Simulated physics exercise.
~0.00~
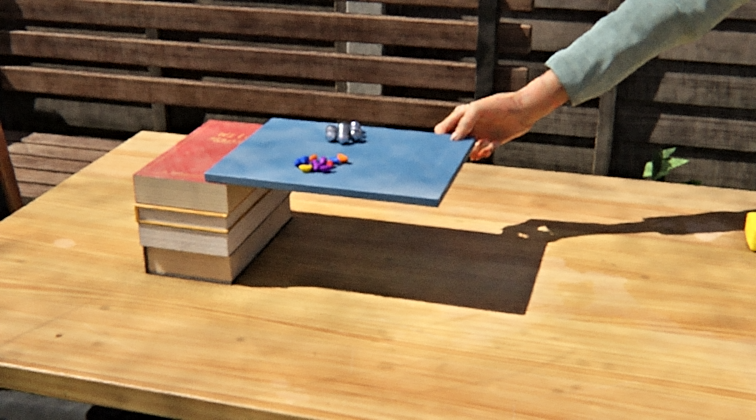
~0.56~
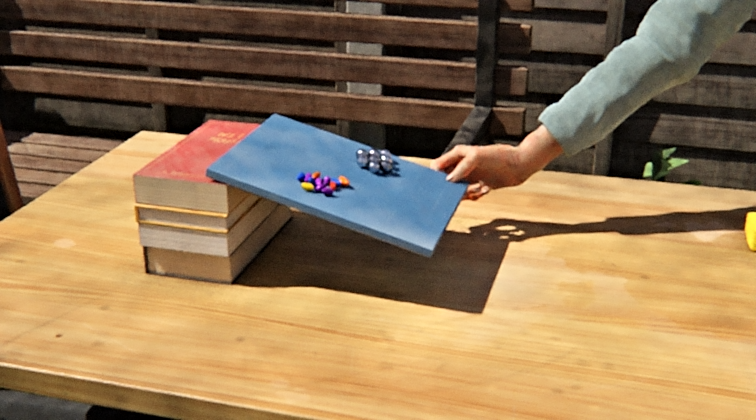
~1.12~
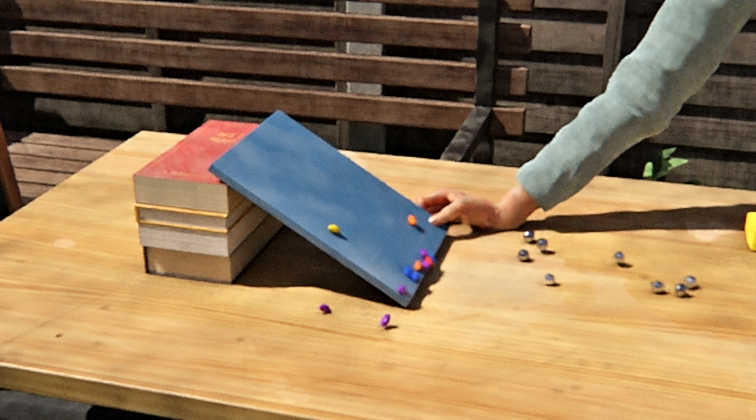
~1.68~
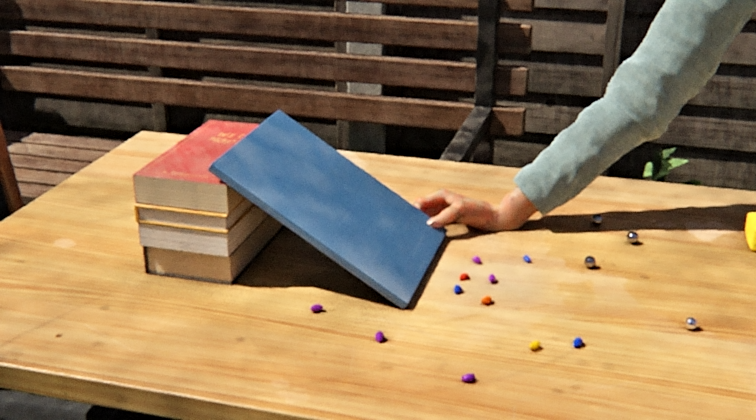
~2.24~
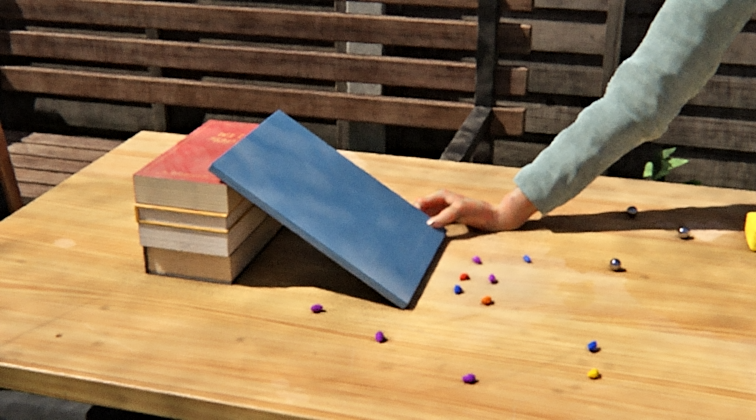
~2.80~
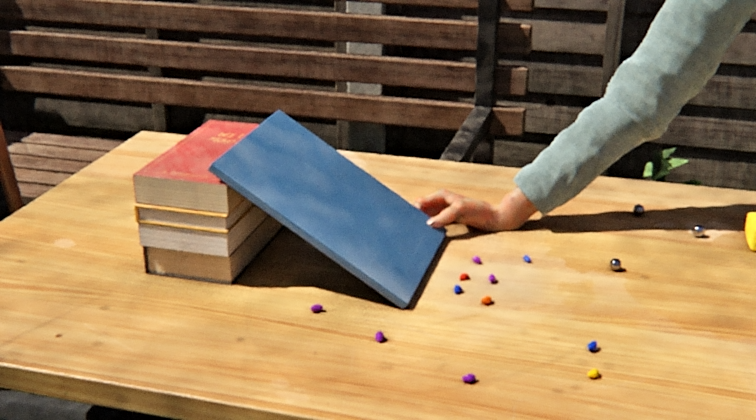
A blue board propped on a stack of books was lowered at its right end by a hand until it touched the table, spilling silvery balls and small colorful pieces, and the balls rolled farther right while the colorful bits settled closer by.
